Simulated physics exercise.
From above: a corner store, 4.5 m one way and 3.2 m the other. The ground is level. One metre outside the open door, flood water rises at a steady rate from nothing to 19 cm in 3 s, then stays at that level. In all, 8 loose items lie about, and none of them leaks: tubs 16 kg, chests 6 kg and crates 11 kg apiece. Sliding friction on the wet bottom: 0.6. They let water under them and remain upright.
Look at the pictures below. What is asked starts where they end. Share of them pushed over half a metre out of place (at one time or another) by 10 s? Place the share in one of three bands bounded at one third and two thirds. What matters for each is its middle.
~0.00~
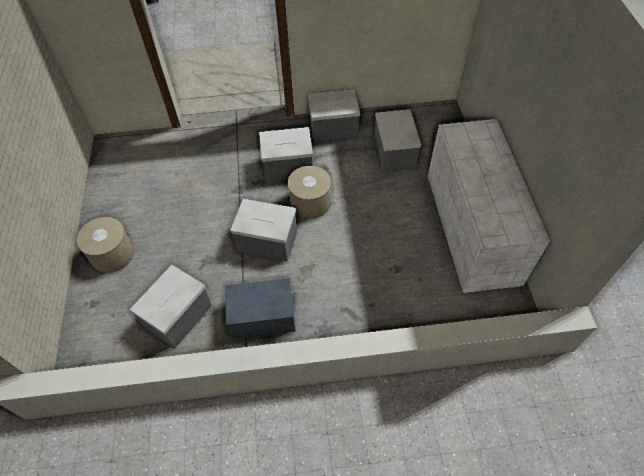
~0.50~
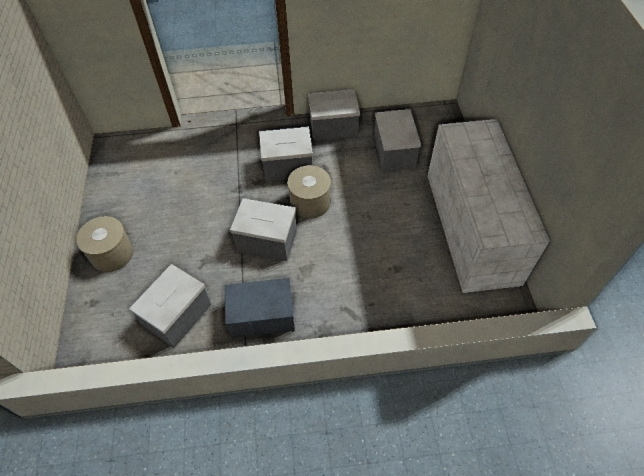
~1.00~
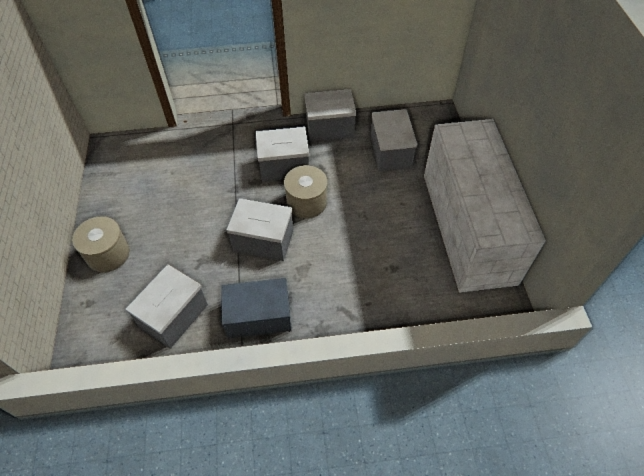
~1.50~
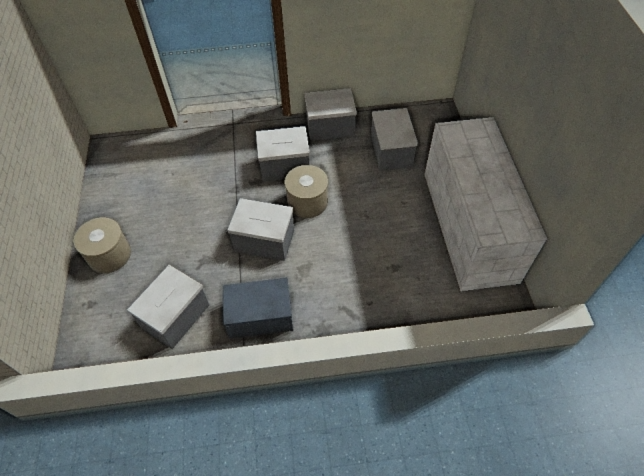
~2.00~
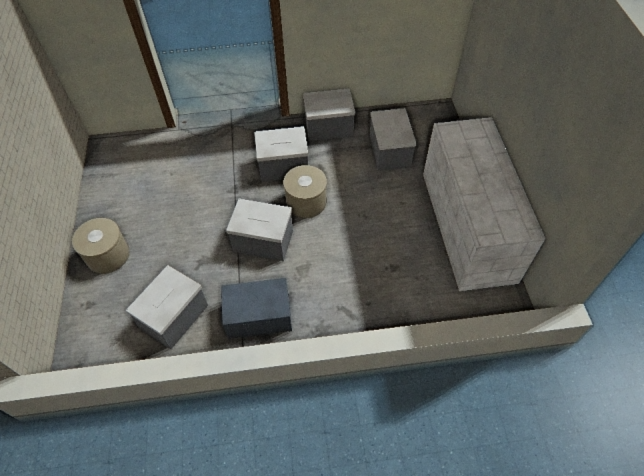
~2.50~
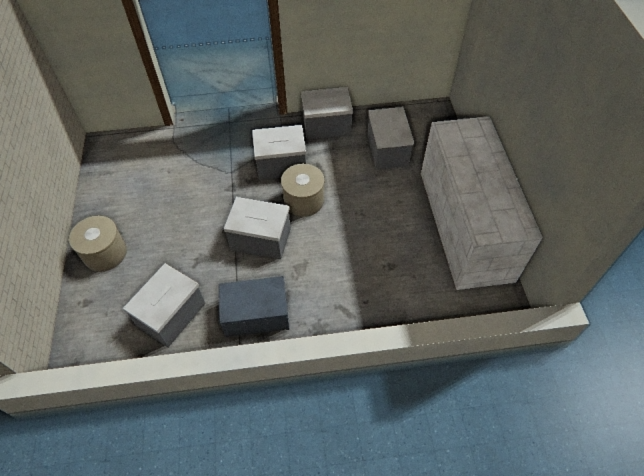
By my guess the moved share will come to two thirds or beyond.
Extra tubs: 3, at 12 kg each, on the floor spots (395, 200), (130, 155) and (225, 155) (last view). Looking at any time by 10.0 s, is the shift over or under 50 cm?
In turn: Within the mark, within the mark, beyond the mark.
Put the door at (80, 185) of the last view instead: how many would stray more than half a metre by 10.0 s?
In that case 4 of them.
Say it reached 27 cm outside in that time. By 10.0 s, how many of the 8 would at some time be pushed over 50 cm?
Then the count would be 7.
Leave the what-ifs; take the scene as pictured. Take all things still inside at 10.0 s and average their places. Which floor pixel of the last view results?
Around (318, 194).
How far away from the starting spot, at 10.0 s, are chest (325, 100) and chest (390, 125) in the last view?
In turn: 0 cm, 60 cm.
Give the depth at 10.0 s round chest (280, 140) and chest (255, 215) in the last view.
Around 5 cm and 7 cm.
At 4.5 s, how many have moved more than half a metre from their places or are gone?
By my reckoning, 1.
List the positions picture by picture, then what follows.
In the first frame, a tub at (309, 182) rests on the ground; a chest at (286, 143), on the bottom; water covers 0.0 m2; 0 of 8 have shifted.
In the second frame, a tub at (309, 182) rests on the ground; a chest at (285, 142), on the bottom; 0.0 m2 under water; 0 of 8 have shifted.
In the third frame, a tub at (306, 182), on the bottom; a chest at (282, 142) rests on the ground; water covers 0.0 m2; 0 of 8 have shifted.
In the fourth frame, a tub at (306, 181) rests on the ground; a chest at (282, 142), on the bottom; 0.0 m2 under water; 0 of 8 have shifted.
In the fifth frame, a tub at (305, 182), on the bottom; a chest at (281, 142) rests on the ground; water covers 0.1 m2; 0 of 8 have shifted.
In the sixth frame, a tub at (303, 180), on the bottom; a chest at (279, 140) rests on the ground; water covers 0.8 m2; 0 of 8 have shifted.
After 3.5 s 0 of 8 are over 50 cm from their spots; 0 afloat.
After 4.5 s 1 of 8 are over 50 cm from their spots; 1 afloat.
After 7.0 s 4 of 8 are over 50 cm from their spots; 4 afloat.
After 10.0 s 6 of 8 are over 50 cm from their spots, and 6 have been at some point; 6 afloat.
